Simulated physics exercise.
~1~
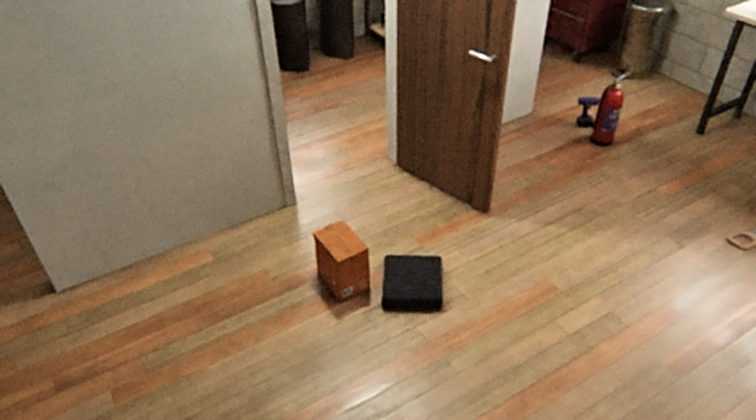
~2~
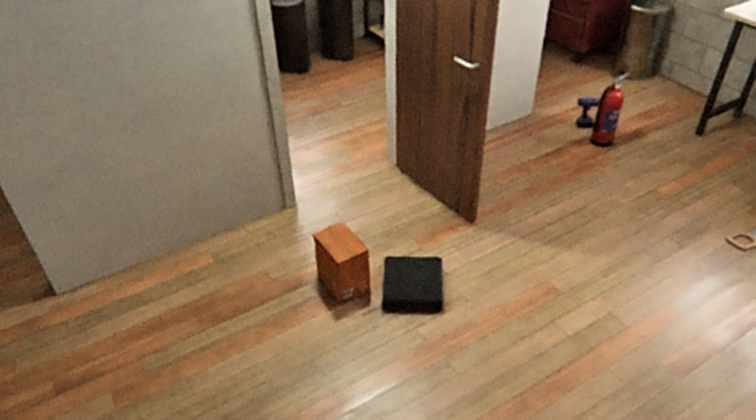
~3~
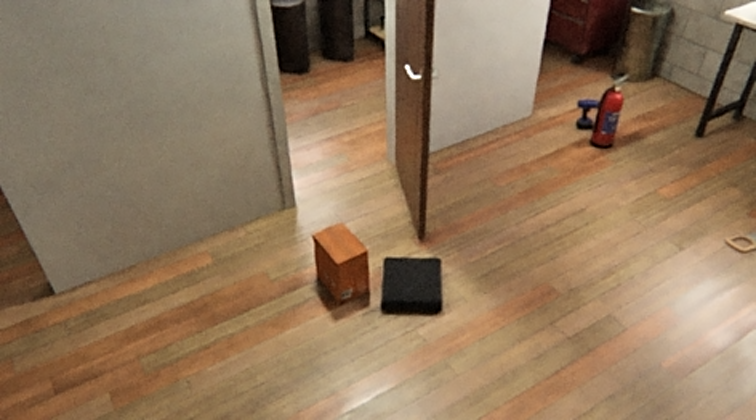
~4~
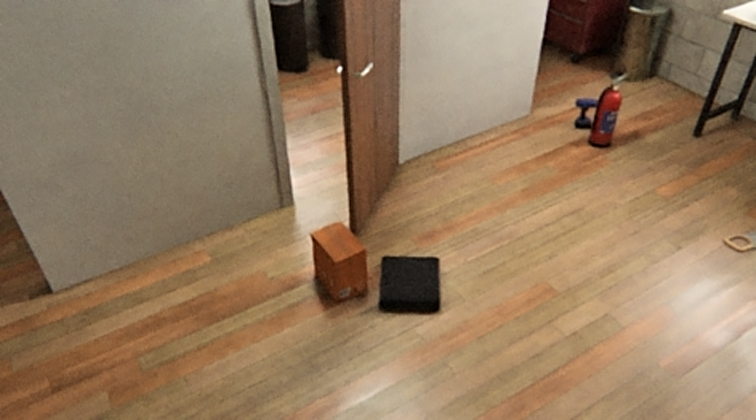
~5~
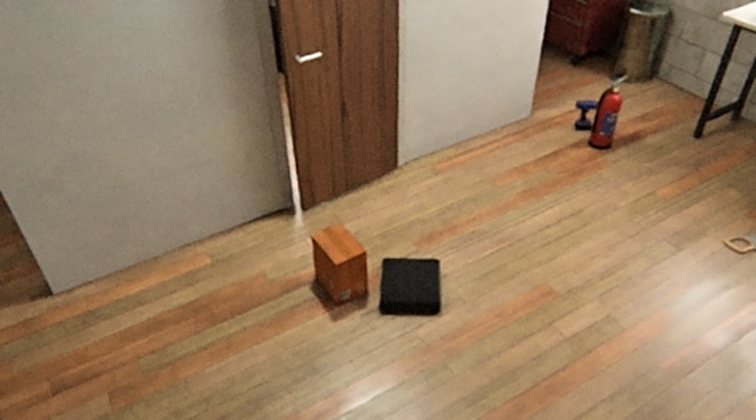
Room with wooden floor, brown door swinging from wide open to nearly shut, passing behind an unmoved orange box and black cushion.
